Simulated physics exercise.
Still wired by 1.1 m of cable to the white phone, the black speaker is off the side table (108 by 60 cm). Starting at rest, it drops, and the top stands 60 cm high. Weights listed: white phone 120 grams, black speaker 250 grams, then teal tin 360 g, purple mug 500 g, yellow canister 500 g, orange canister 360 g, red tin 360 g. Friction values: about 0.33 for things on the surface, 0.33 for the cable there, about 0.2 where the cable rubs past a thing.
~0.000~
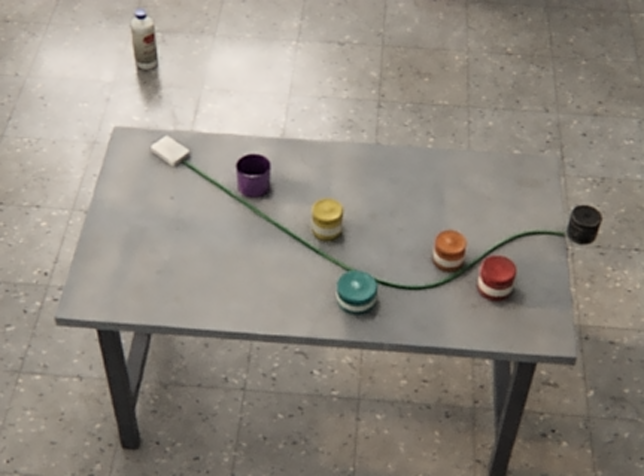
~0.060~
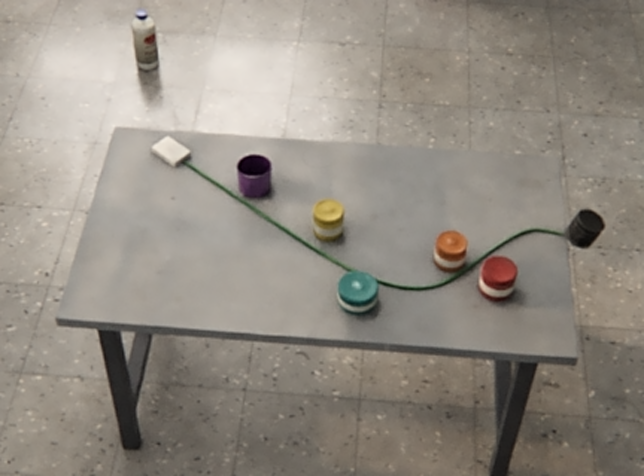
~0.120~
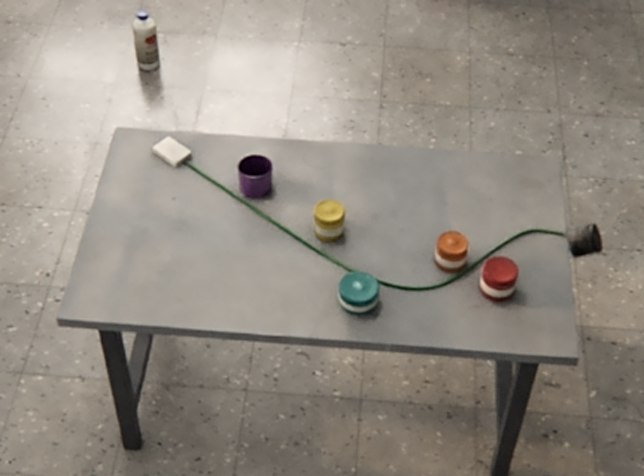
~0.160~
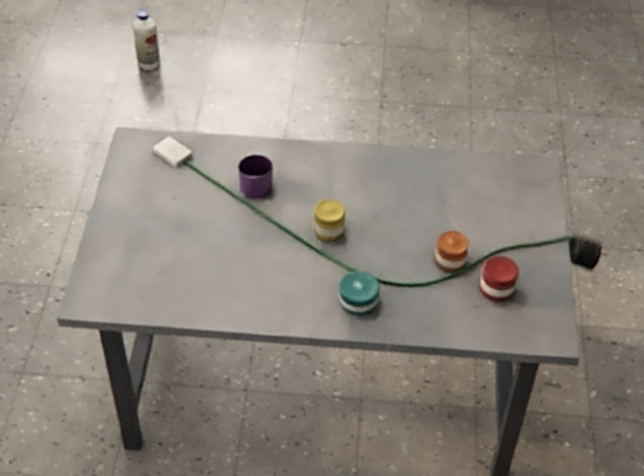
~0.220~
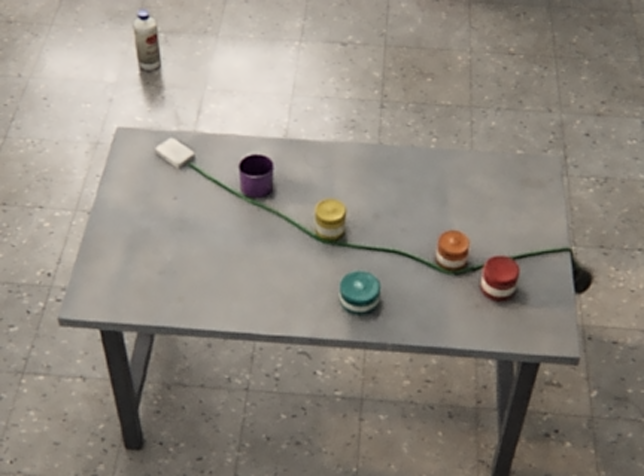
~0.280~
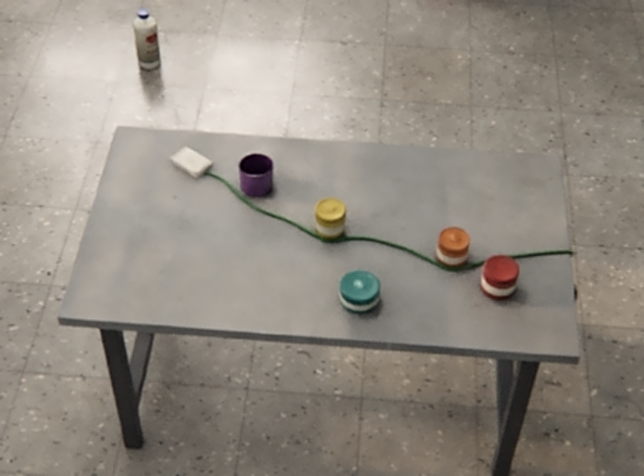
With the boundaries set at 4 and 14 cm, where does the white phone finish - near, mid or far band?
The white phone finishes in the far band.
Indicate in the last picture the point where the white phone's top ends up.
(360, 264).
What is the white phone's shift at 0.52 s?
Approx. shift - white phone 25 cm.
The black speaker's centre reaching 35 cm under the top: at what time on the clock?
That comes at 0.60 seconds.
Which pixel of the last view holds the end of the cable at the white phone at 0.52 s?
Around (251, 219).
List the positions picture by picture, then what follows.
In the first picture, white phone (170, 149); cable runs through (522, 234) (454, 276) (283, 228) (217, 184).
In the second picture, black speaker (588, 220); cable runs through (521, 233) (218, 184).
In the third picture, black speaker (585, 241); cable runs through (522, 233) (219, 185).
In the fourth picture, black speaker (583, 253); cable runs through (537, 243) (219, 185).
In the fifth picture, white phone (175, 151); black speaker (574, 276); cable runs through (567, 249) (382, 249) (223, 185).
In the sixth picture, white phone (191, 160); cable runs through (401, 247) (312, 234).
At 0.5 s, the cable's tail end at (251, 219); white phone 25 cm off its start, black speaker over the edge, orange canister 1 cm off its start.
At 0.7 s, the cable's tail end at (306, 248); white phone 41 cm off its start, black speaker over the edge, orange canister 1 cm off its start.
At 1.0 s, the cable's tail end at (368, 256); white phone 56 cm off its start at (356, 263), black speaker over the edge, orange canister 1 cm off its start at (455, 237).
At 1.2 s, the cable's tail end at (374, 257); white phone 56 cm off its start, black speaker over the edge, orange canister 1 cm off its start.
At 2.4 s, the cable's tail end at (374, 257); white phone 56 cm off its start at (360, 264), black speaker over the edge, orange canister 1 cm off its start at (455, 237).
